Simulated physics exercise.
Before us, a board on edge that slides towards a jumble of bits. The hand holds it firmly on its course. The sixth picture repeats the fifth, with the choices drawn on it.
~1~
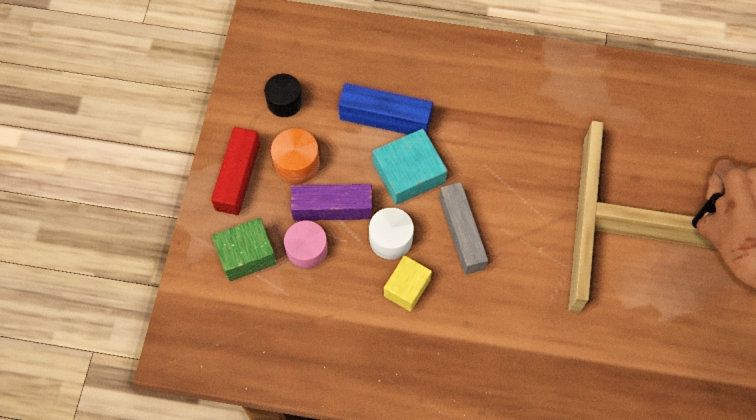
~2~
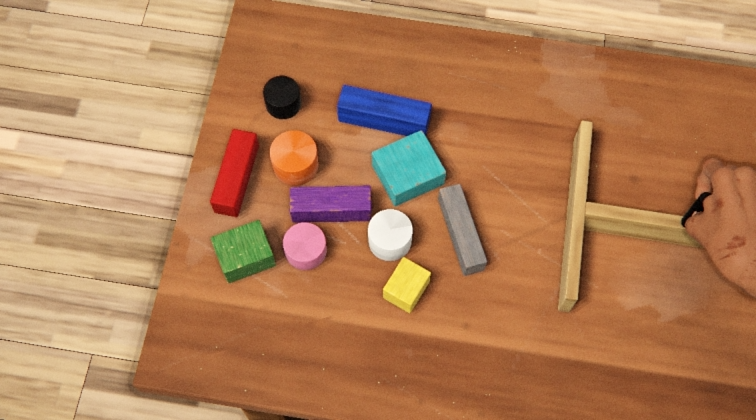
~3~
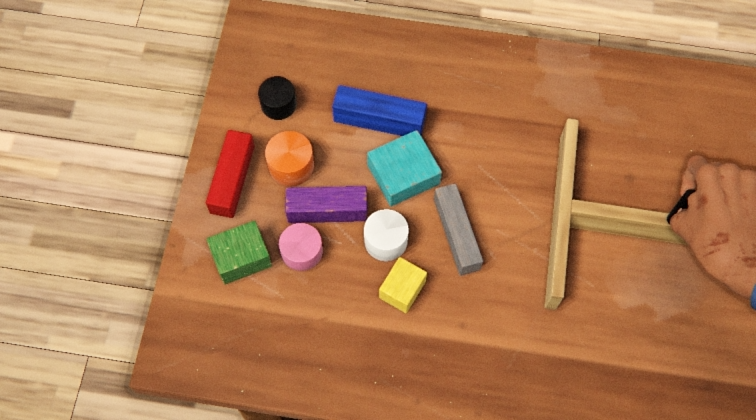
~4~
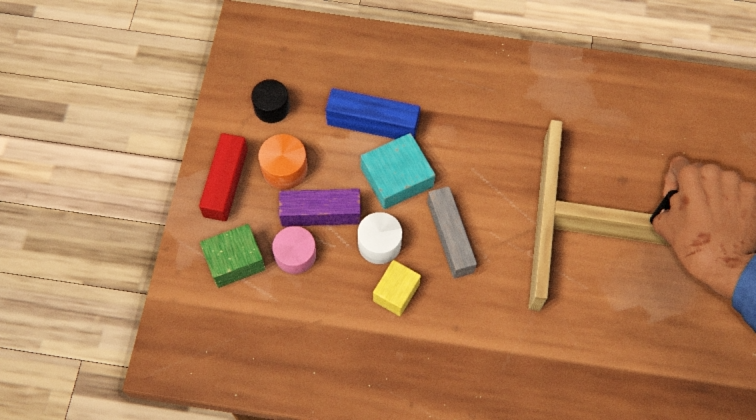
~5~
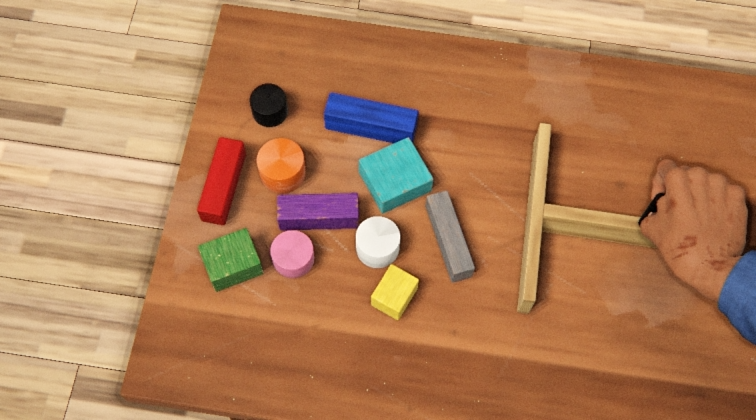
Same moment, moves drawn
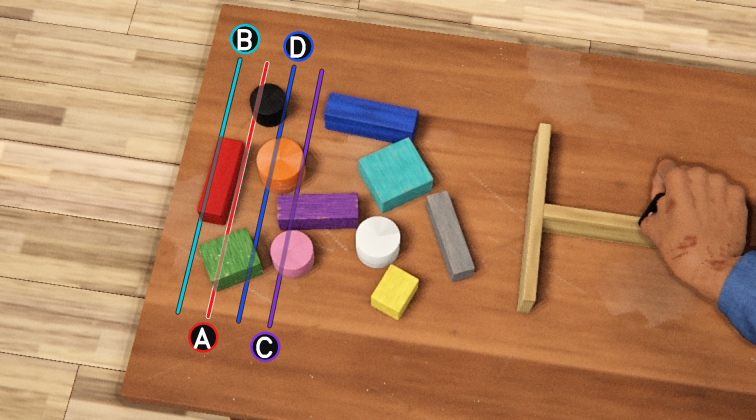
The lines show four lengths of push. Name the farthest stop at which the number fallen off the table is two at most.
Stop at D.
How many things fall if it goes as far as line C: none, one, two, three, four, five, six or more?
By then, none.
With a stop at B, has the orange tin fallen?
By then, yes.
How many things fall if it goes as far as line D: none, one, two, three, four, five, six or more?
By then, two.
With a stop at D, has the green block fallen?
No.
On the marked copy, A at (239, 183); B at (211, 179); C at (297, 191); D at (268, 187).
Taking D. A third of the way, board (440, 194); grey bar (417, 237); red stick (222, 181).
Two thirds of the way, board (344, 180); black tin (246, 103); green block (220, 266).
When it is over, board (270, 170); red stick over the edge; black tin over the edge; two fallen.
As for the rest, A drops three; B drops six; C is within the limit but short.
